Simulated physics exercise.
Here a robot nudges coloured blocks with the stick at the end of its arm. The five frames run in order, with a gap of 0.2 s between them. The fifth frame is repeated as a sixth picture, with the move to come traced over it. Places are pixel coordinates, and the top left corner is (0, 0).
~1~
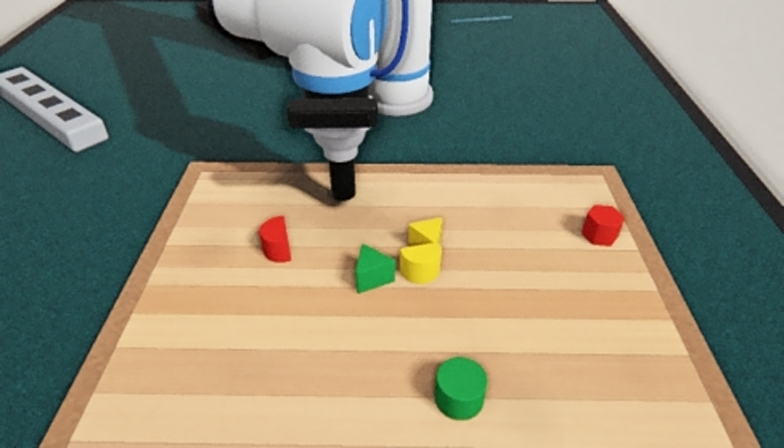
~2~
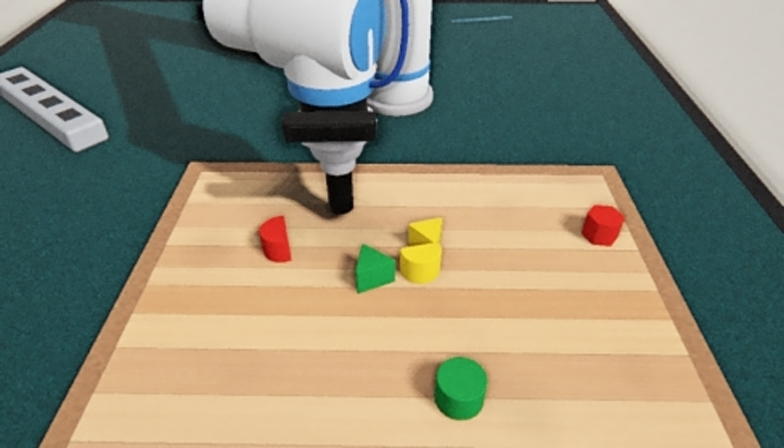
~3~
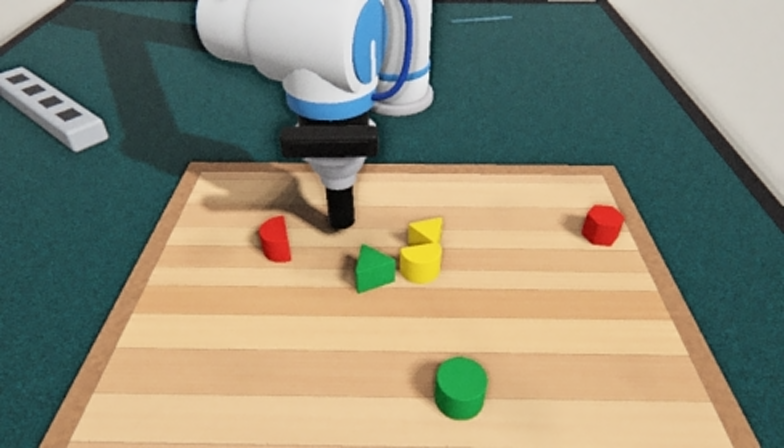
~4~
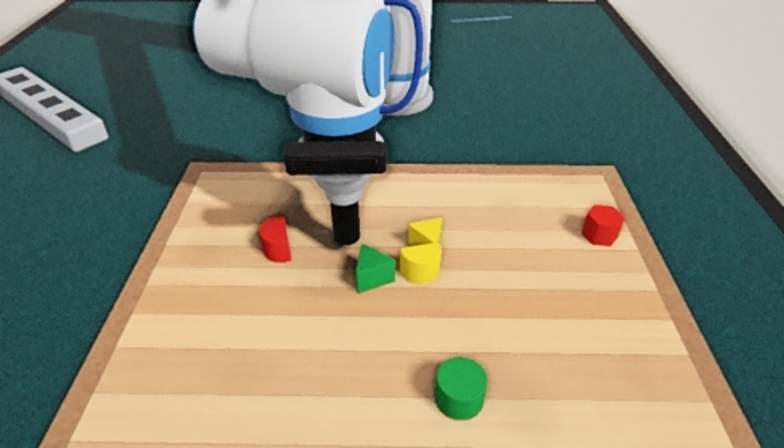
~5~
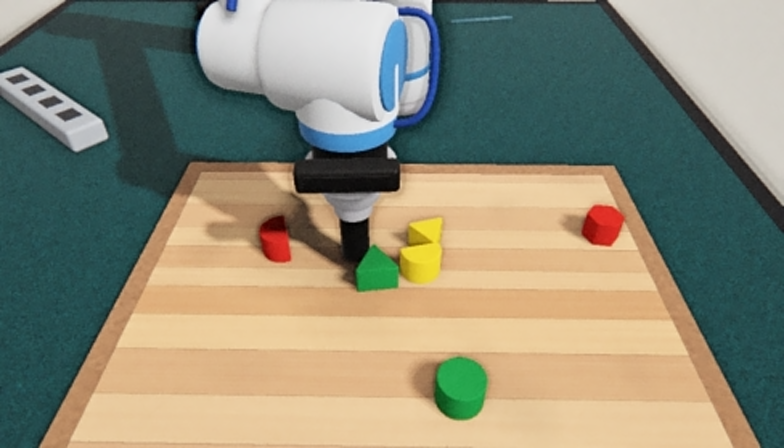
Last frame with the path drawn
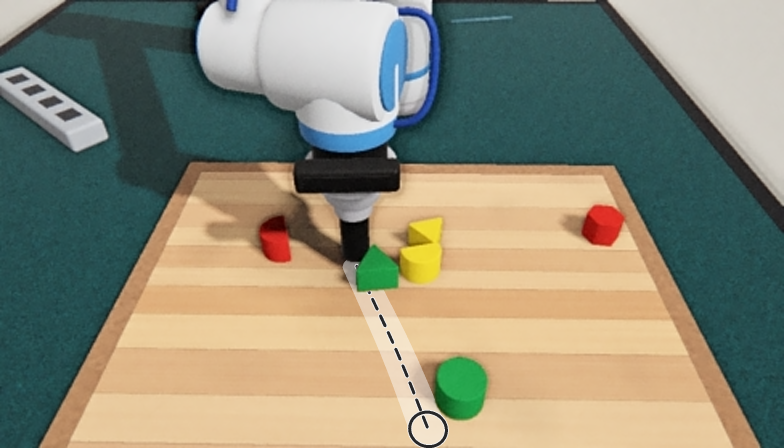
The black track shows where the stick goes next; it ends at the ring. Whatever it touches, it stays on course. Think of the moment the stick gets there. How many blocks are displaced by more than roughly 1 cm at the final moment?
Count: 1.
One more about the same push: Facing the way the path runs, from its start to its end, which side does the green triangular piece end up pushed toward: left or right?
The green triangular piece is shifted sideways to the left, facing along the path from start to end.
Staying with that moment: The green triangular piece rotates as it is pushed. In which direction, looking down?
It spins anti-clockwise.
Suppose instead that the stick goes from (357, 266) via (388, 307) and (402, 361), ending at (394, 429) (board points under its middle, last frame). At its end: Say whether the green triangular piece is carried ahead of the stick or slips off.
I expect it to be beside or behind the stick.
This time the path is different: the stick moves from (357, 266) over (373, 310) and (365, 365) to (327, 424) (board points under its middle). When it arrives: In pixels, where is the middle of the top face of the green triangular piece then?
Its top middle is near (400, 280).
The drawn path runs from (357, 266) to (428, 429).
The first path, step by step. One third of the way, stick at (378, 297); green triangular piece at (406, 283), turned 40° anticlockwise.
Two thirds of the way, stick at (402, 351); green triangular piece at (406, 283), turned 45° anticlockwise.
At the end, stick at (429, 416); green triangular piece at (406, 283), turned 45° anticlockwise; green round block not moved.
